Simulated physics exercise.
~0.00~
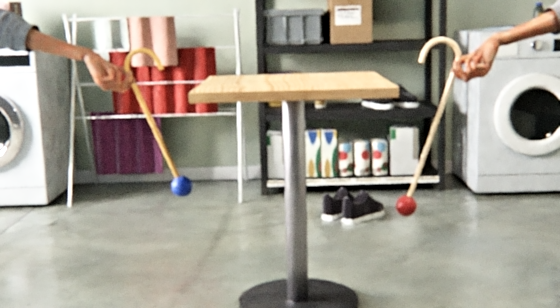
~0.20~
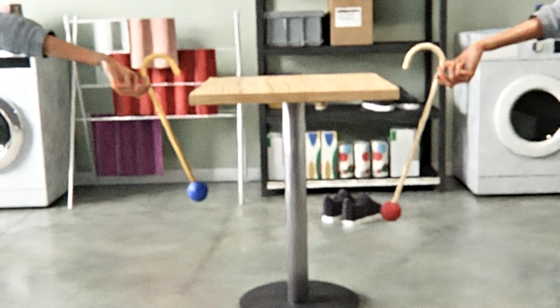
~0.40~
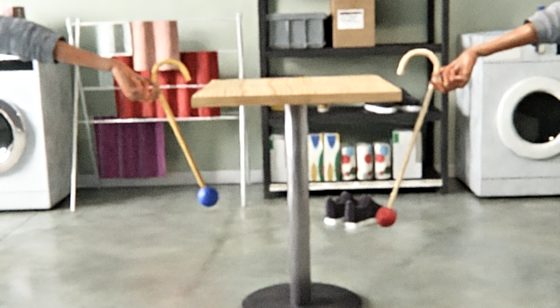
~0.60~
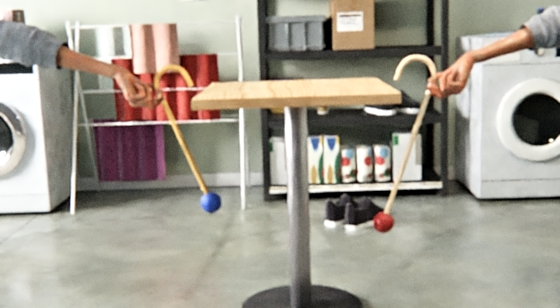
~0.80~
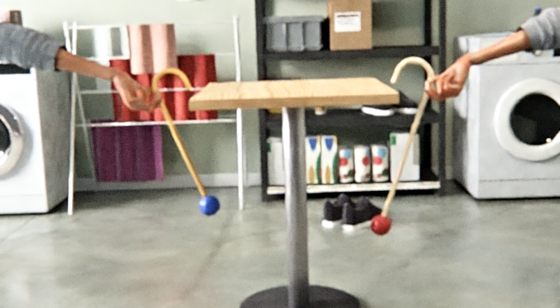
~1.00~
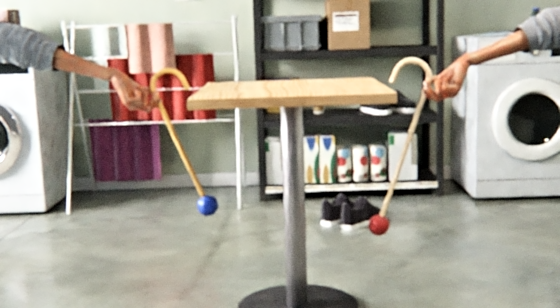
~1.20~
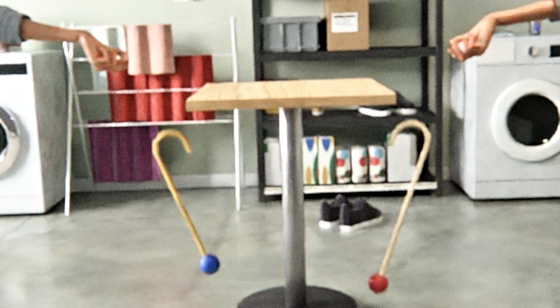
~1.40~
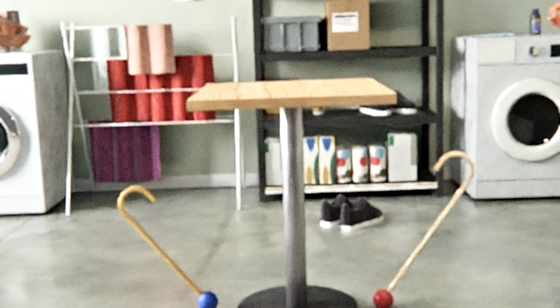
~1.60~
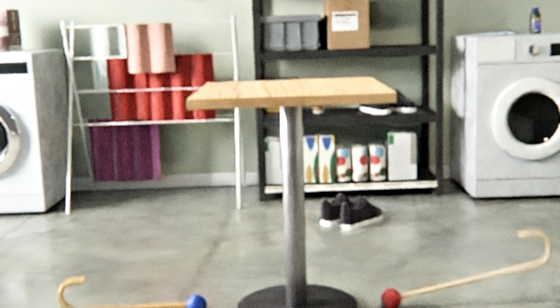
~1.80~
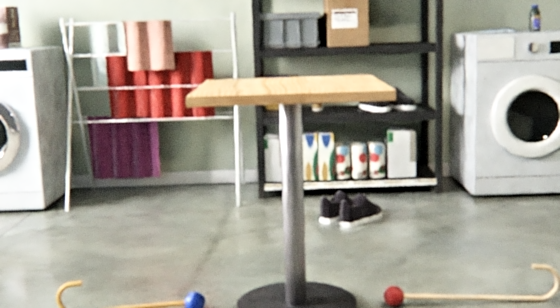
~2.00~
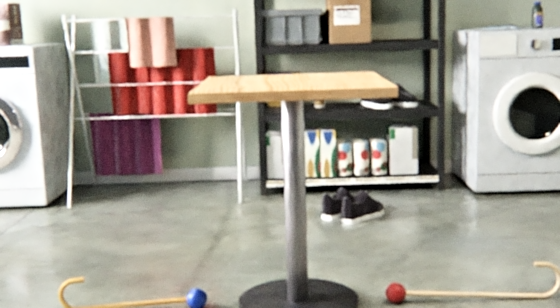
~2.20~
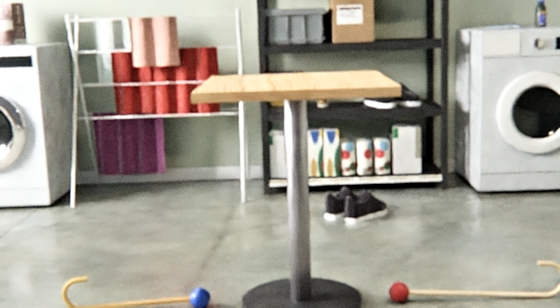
Two hands moving hooked sticks with blue and red balls toward a table, then releasing them to fall to the floor.
